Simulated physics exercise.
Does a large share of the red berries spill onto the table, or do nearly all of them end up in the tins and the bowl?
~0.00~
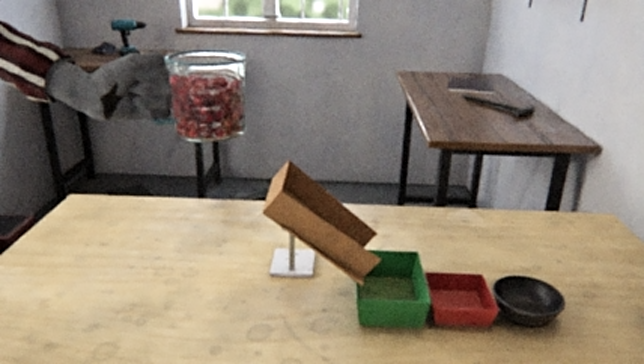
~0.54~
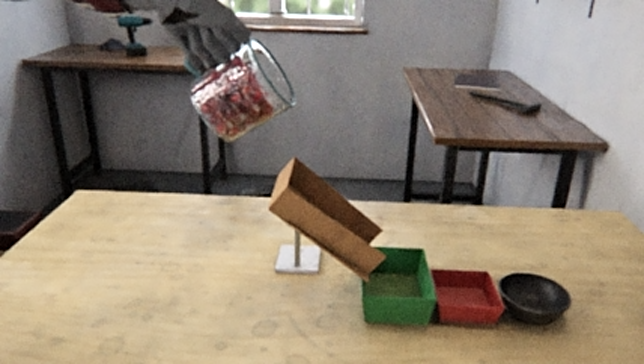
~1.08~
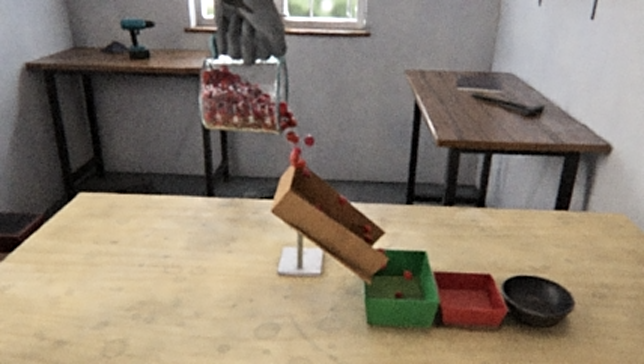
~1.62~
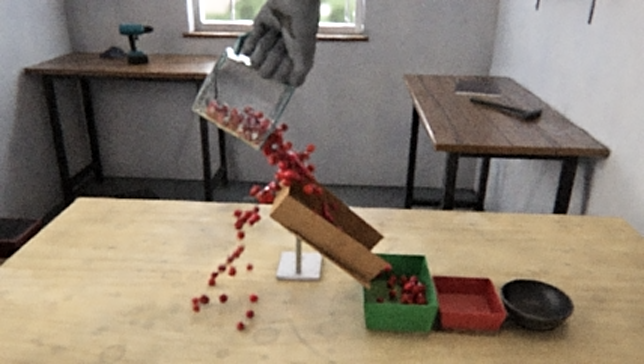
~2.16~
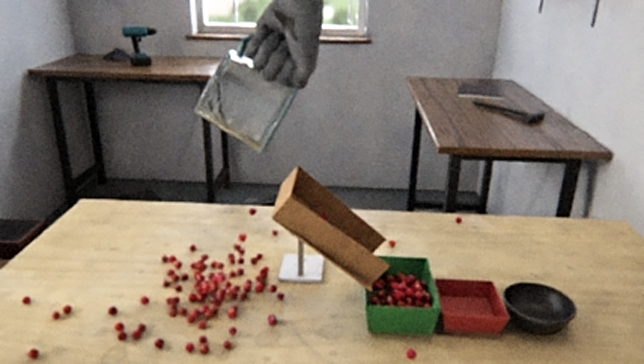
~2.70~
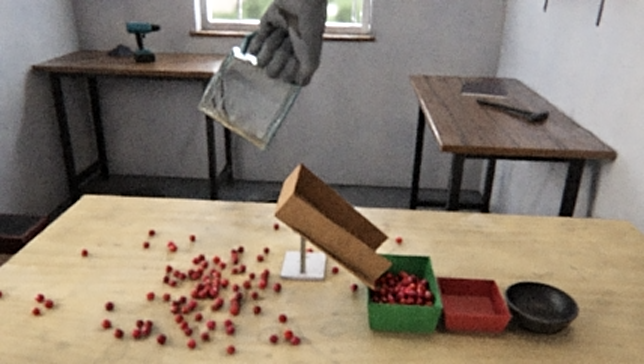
A large share spills onto the table, mostly to the left of the chute. The rest lands in the green tin, while the red tin and the black bowl get none.
